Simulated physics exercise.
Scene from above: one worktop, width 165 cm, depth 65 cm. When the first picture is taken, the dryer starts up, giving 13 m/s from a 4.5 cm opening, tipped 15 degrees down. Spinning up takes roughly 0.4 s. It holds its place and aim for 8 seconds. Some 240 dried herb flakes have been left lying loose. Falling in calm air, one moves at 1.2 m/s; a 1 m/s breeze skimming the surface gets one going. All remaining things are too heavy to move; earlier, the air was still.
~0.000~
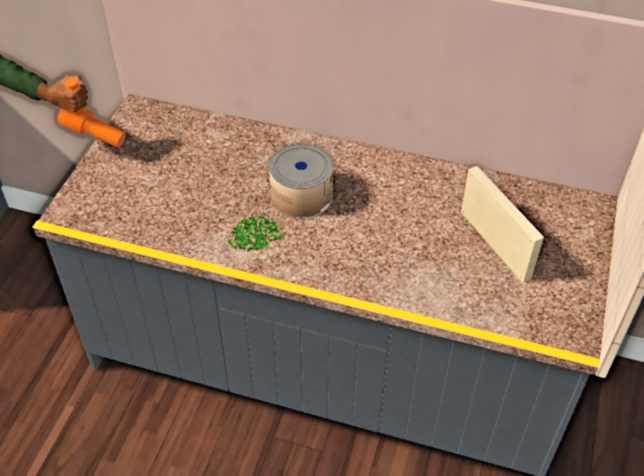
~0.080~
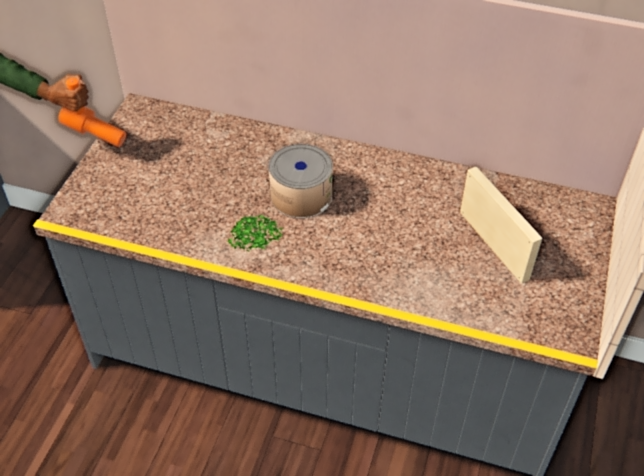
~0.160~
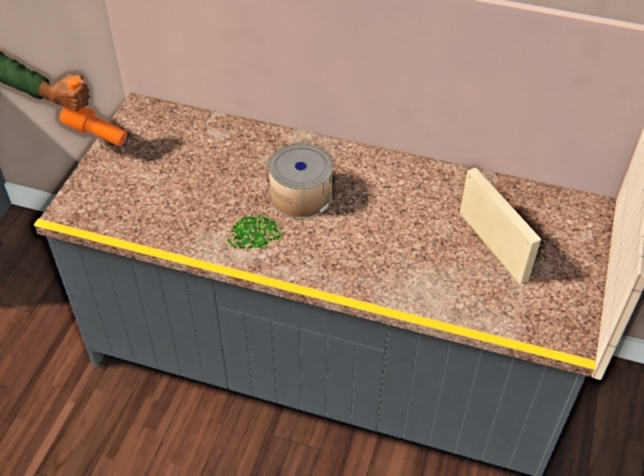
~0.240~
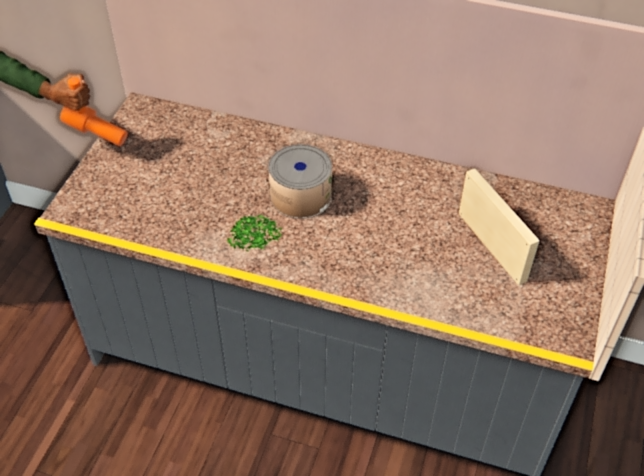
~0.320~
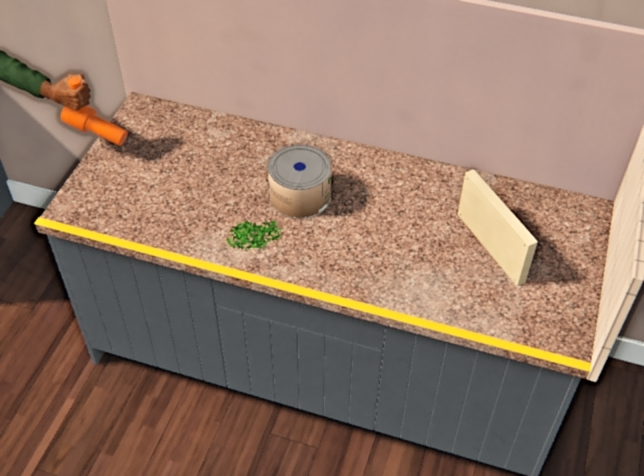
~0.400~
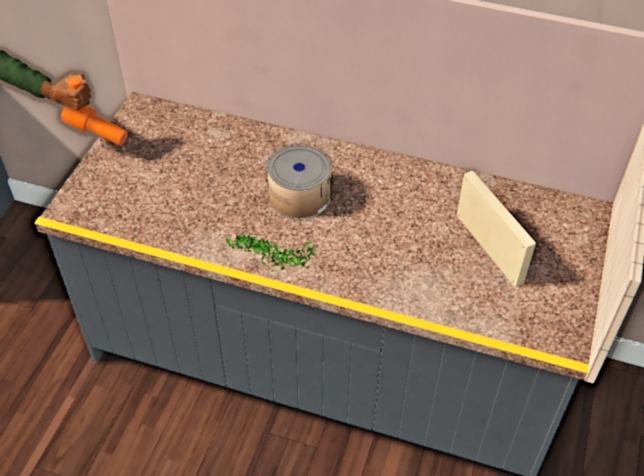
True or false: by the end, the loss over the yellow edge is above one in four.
True.
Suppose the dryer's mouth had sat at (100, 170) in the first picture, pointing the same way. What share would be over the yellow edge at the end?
Outcome: Some 70 in a hundred.
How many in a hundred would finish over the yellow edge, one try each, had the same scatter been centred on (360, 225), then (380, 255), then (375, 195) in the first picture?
5, 60 and 0 in a hundred, respectively.
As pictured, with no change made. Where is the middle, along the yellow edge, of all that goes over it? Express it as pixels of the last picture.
Roughly at pixel (359, 311).
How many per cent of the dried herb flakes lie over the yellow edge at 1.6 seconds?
About 100 per cent.
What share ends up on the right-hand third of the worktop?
About 0 percent.
After 1.6 s, 100 % are over the yellow edge; 100 % have settled or left.
After 2.6 s, 100 % are over the yellow edge; 100 % have settled or left.
After 4.4 s, 100 % are over the yellow edge; 100 % have settled or left.
After 8.0 s, at the end, 100 % are over the yellow edge.
